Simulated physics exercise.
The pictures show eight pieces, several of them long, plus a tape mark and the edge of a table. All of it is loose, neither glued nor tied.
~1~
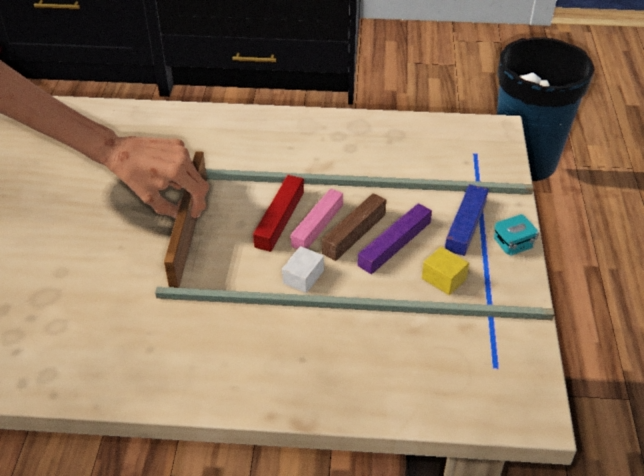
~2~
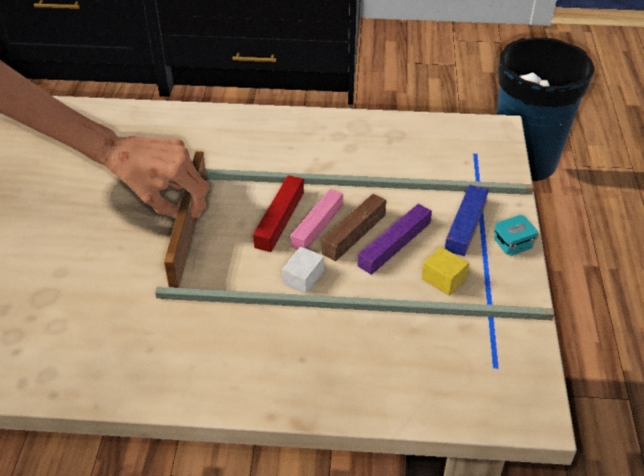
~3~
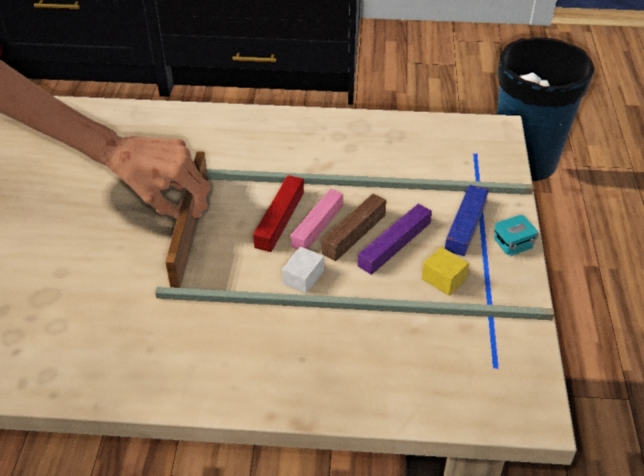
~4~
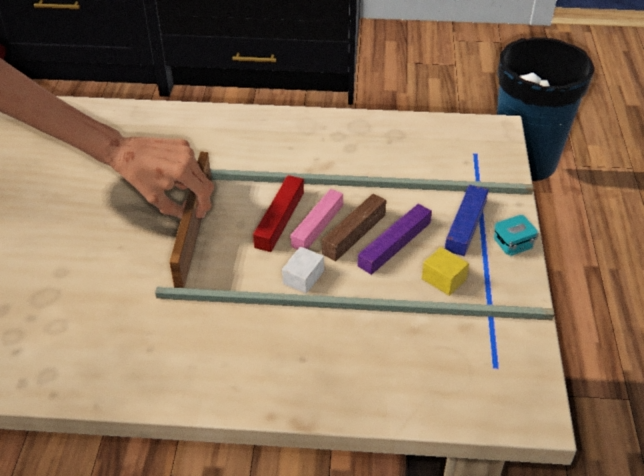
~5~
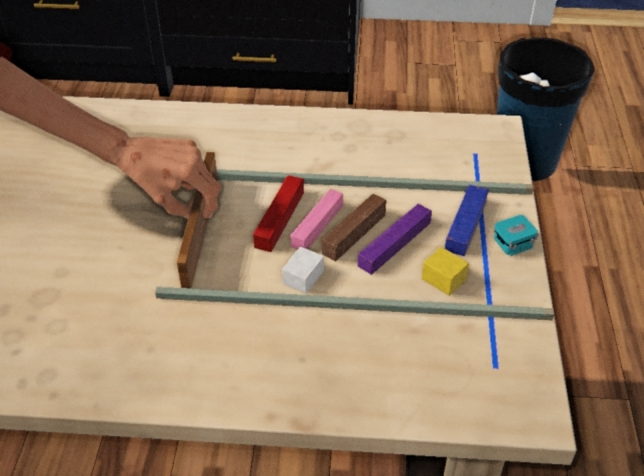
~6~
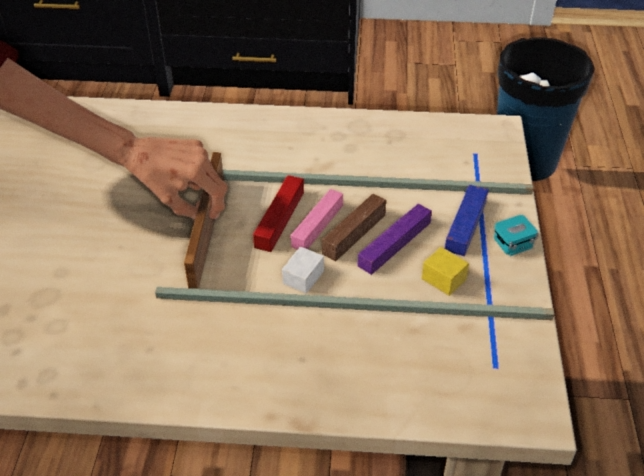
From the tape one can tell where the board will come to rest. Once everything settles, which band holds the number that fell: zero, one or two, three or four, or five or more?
Turns out three or four get pushed past the edge and drop.
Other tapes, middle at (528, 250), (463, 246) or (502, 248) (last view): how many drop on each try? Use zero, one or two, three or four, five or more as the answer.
Taking the three tapes one at a time, the answers are more than four, then 3 or 4, then 5 or more.
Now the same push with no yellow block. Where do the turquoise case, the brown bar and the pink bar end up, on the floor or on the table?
The turquoise case comes off; the brown bar stays put; the pink bar stays put.
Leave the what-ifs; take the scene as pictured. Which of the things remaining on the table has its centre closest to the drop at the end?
It's the brown bar that ends up nearest.
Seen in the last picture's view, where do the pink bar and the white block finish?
The pink bar stops around (511, 230); the white block around (503, 277).
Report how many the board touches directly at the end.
2.
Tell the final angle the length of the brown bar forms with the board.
It is near 0° out of line.
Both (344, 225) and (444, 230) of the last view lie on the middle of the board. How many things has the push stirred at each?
The count reaches 5 first and 8 second.
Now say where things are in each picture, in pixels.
Turquoise case (515, 236); blue bar (467, 219); yellow block (445, 271); board (187, 217); tape (484, 247), in the first frame.
Blue bar (467, 219); purple bar (396, 238), in the second frame.
Yellow block (445, 271); pink bar (318, 220), in the third frame.
Turquoise case (515, 236); board (193, 218), in the fourth frame.
Blue bar (467, 219); red stick (280, 213), in the fifth frame.
Turquoise case (515, 236); blue bar (467, 219); yellow block (445, 271); board (206, 218); tape (484, 247), in the sixth frame.
Early on, none off yet; turquoise case at rest near (515, 236); blue bar at rest near (467, 219); yellow block at rest near (445, 271).
Finally, the number that fall off is three or four; lost, purple bar, yellow block, blue bar and turquoise case.
